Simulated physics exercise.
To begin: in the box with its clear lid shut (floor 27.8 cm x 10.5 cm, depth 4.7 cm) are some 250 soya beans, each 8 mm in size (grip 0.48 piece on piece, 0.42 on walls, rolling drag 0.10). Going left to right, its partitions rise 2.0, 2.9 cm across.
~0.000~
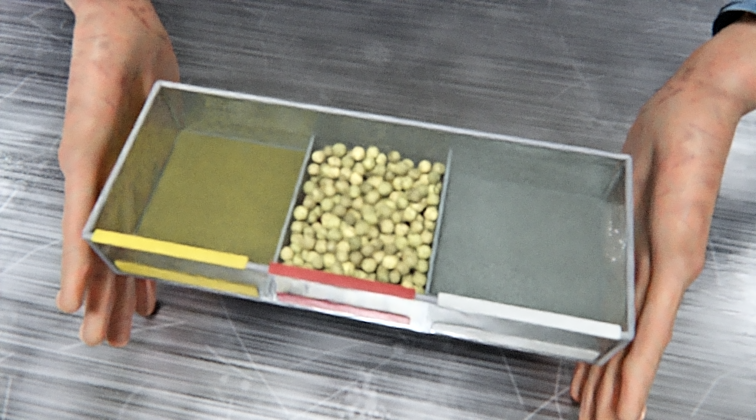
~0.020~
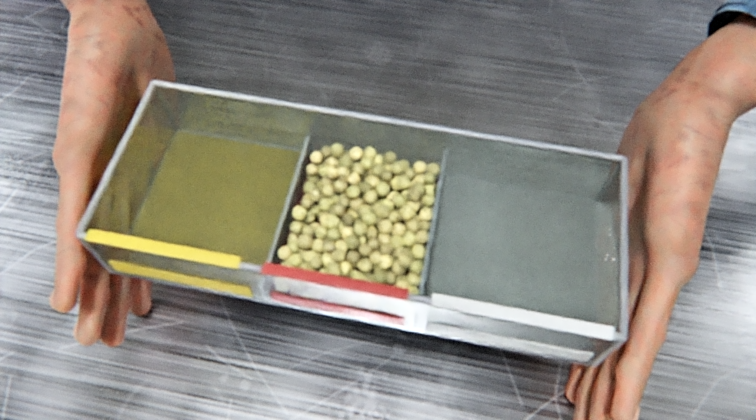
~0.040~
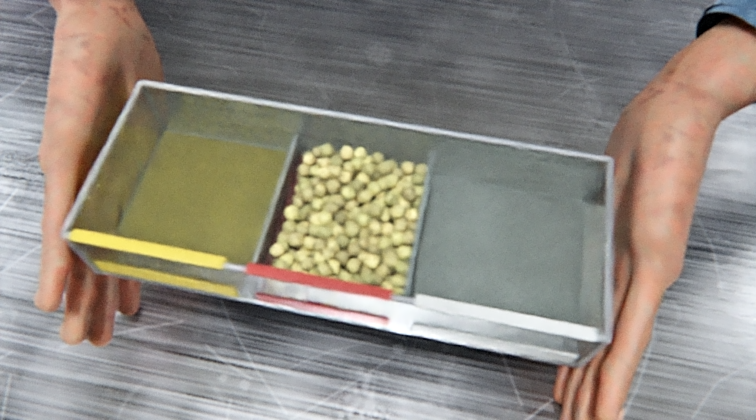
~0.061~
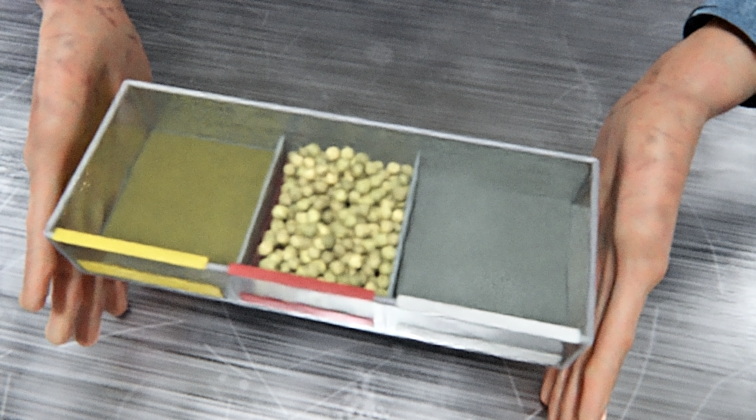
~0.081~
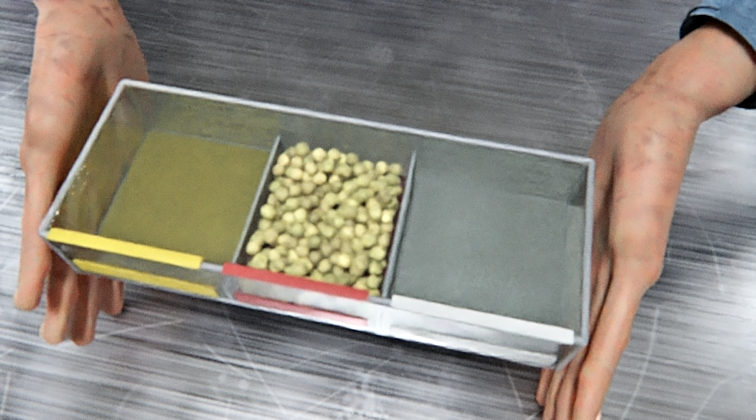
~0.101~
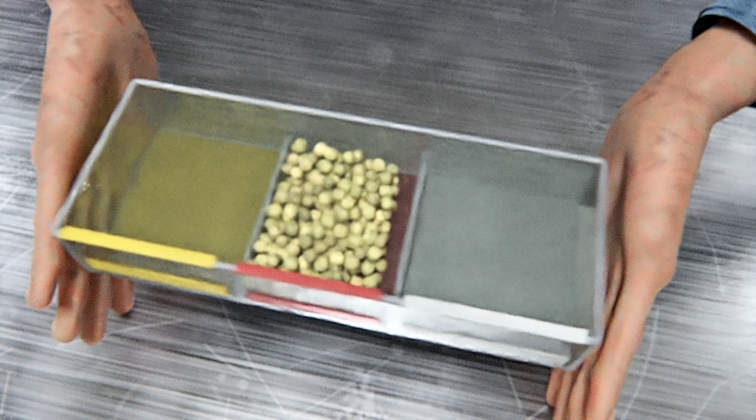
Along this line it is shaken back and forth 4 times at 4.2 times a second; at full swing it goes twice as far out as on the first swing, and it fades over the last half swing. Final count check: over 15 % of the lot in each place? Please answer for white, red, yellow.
Over 15 %? White compartment: No; red compartment: Yes; yellow compartment: Yes.
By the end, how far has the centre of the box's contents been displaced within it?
About 2.5 centimetres.
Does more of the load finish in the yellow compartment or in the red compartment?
Larger share at rest: In the red compartment.
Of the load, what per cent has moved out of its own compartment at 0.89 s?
Close to 45 in a hundred.
After 0.40 s, tilt 0 degrees; white 5 %, red 75 %, yellow 20 %; middle of all pieces near (382, 223).
Then, at 0.66 s, tilt 0 degrees; white 5 %, red 60 %, yellow 30 %; middle of all pieces near (387, 220).
After 0.89 s, tilt 0 degrees; white 10 %, red 55 %, yellow 40 %; middle of all pieces near (358, 220).
After 1.11 s, tilt 0 degrees; white 10 %, red 55 %, yellow 35 %; middle of all pieces near (324, 222).
In the end, at 1.6 s, white 10 %, red 55 %, yellow 35 %.
